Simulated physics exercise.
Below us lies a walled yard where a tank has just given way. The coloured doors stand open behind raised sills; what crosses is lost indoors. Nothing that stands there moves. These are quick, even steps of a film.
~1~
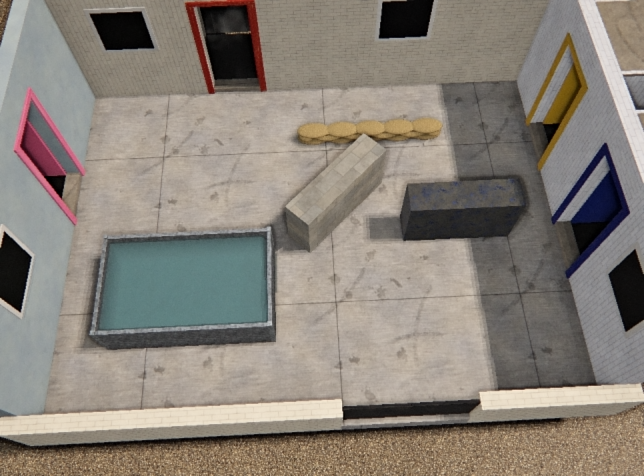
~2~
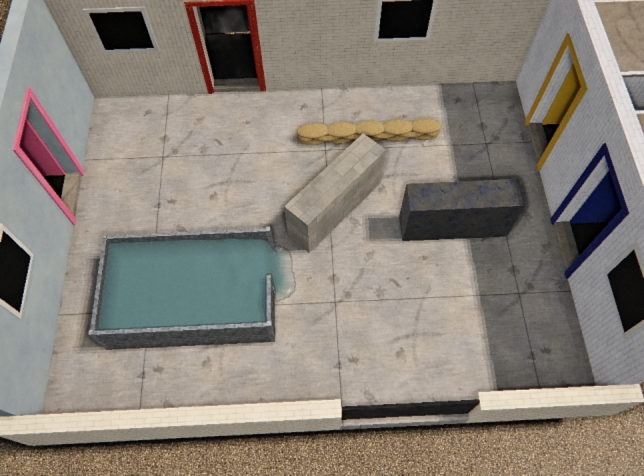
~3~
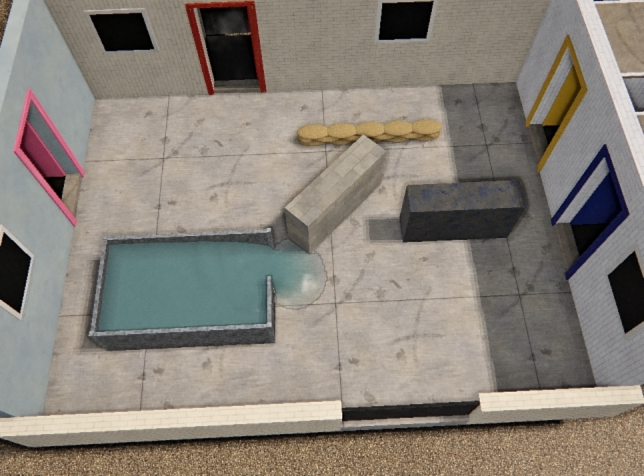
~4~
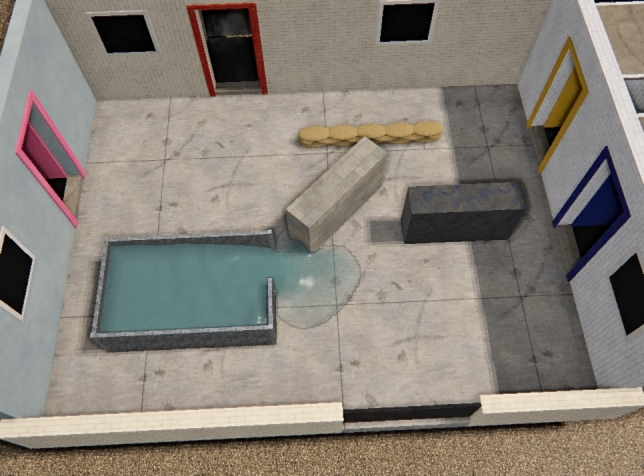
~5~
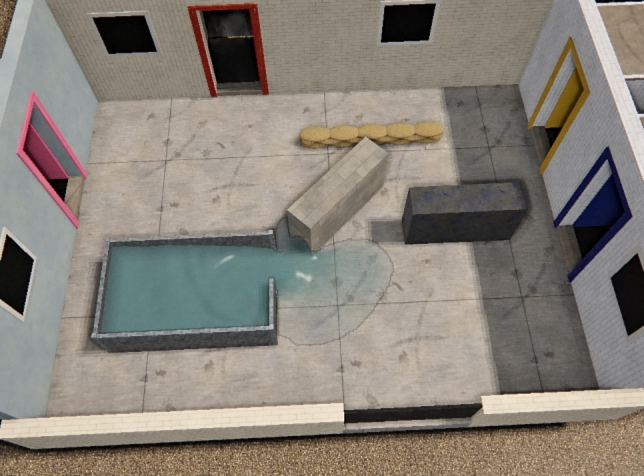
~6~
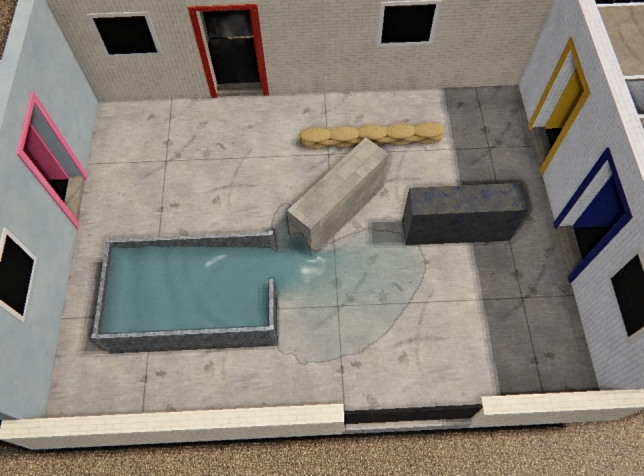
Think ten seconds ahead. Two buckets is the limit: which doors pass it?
The yellow door stays under that; the red door stays under that; the pink door stays under that; the blue door takes more than that.
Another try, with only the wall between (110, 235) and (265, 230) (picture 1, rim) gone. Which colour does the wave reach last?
I say the door marked blue.
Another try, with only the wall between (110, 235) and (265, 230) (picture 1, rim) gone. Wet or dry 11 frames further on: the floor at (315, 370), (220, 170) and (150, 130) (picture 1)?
In turn: Not flooded, wet, wet.
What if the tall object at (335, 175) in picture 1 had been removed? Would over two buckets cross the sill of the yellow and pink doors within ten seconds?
In short: The yellow one takes more, the pink one holds.
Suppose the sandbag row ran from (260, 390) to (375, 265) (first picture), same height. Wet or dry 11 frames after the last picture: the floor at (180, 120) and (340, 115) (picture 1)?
As listed: No water, dry.
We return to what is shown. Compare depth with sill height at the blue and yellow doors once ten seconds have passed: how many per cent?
Roughly 90 per cent, then 60 per cent.
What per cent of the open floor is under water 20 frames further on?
I make it 45 per cent.
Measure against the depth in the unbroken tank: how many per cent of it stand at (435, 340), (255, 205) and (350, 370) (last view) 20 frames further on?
Roughly 4, 2 and 2 per cent, in turn.
A moment on, water covers 20 % of the floor; the yellow door not reached, the red door not reached, the pink door not reached, the blue door not reached.
Next, water covers 40 % of the floor; the yellow door not reached, the red door not reached, the pink door not reached, the blue door under two buckets in.
Then, water covers 45 % of the floor; the yellow door wet at the sill, nothing in, the red door not reached, the pink door not reached, the blue door over two buckets in.
Later, water covers 60 % of the floor; the yellow door wet at the sill, nothing in, the red door wet at the sill, nothing in, the pink door wet at the sill, nothing in, the blue door far over two buckets in.
In the end, water covers 85 % of the floor; the yellow door wet at the sill, nothing in, the red door wet at the sill, nothing in, the pink door wet at the sill, nothing in, the blue door far over two buckets in.
